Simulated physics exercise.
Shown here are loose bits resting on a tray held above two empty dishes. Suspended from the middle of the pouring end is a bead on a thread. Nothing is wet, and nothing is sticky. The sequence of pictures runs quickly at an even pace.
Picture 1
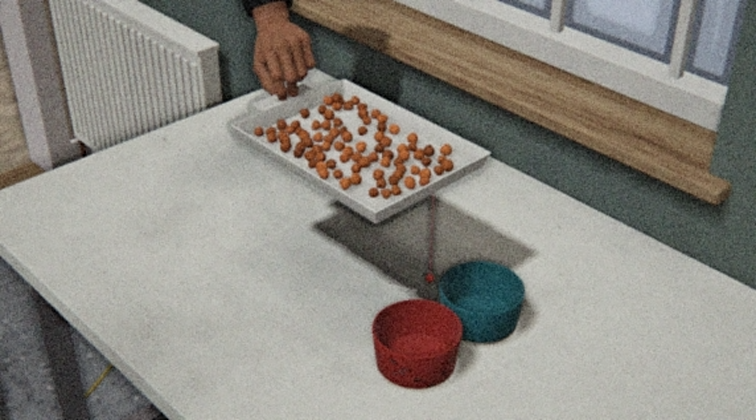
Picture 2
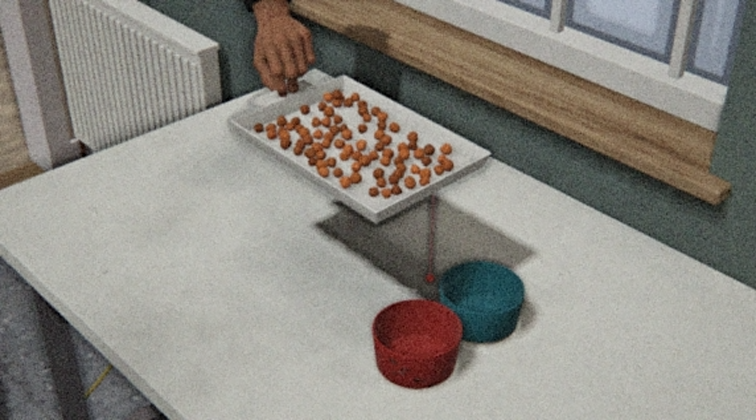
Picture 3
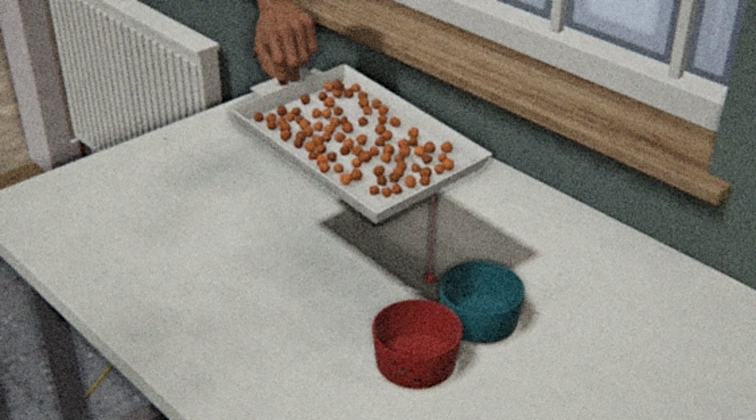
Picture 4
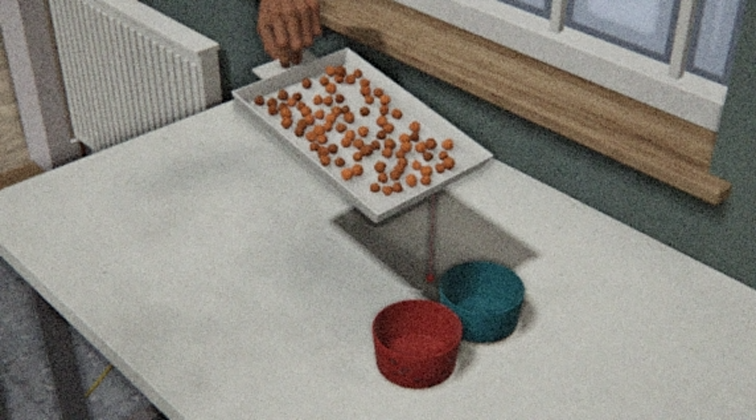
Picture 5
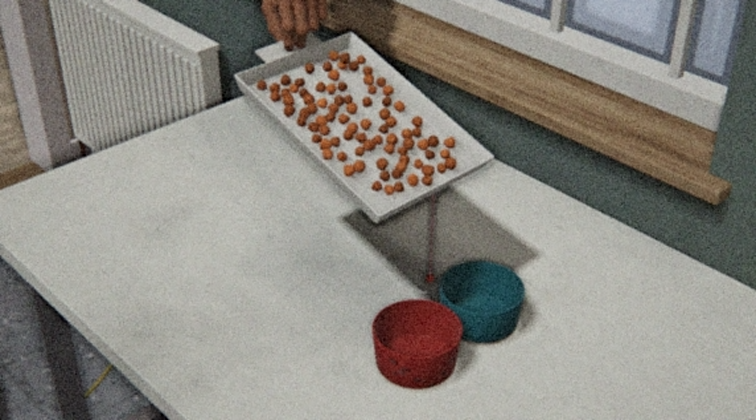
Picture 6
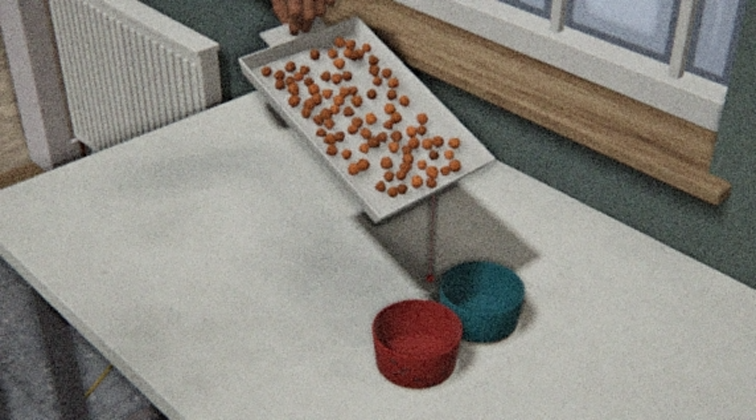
A hand raising the far end of a white tray of small orange-brown pieces, tilting it above red and teal dishes.
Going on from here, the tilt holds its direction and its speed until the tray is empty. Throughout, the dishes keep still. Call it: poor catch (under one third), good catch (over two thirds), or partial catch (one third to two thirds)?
Good catch.
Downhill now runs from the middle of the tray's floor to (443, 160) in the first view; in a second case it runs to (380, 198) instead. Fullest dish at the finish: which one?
First try, the dish at right; second try, the dish at left.
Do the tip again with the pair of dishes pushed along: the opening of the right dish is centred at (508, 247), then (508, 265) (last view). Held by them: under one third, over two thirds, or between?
Initially under a third, afterwards in the middle band.
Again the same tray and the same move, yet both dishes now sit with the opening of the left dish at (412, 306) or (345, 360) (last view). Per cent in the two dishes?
The first try yields 30% and the second yields 30%.
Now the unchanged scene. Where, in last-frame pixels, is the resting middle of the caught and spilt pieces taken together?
(464, 330).
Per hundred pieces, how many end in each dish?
Left dish keeps 30 %, right dish keeps 40 %.
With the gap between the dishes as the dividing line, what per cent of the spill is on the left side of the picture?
Looks like close to 10 per cent of it.
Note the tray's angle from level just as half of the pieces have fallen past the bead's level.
About 110 degrees.
Soon, tray tipped steeply; nearly all on the tray; a small part in the air.
A while on, tray tipped past a quarter turn; about a quarter on the tray; a small part in the left dish; about a quarter in the right dish; a small part outside both; about a third in the air.
Towards the end, tray tipped past a quarter turn; about a third in the left dish; about half in the right dish; about a quarter outside both.
Finally, tray tipped past a quarter turn; about a third in the left dish; about half in the right dish; about a quarter outside both.
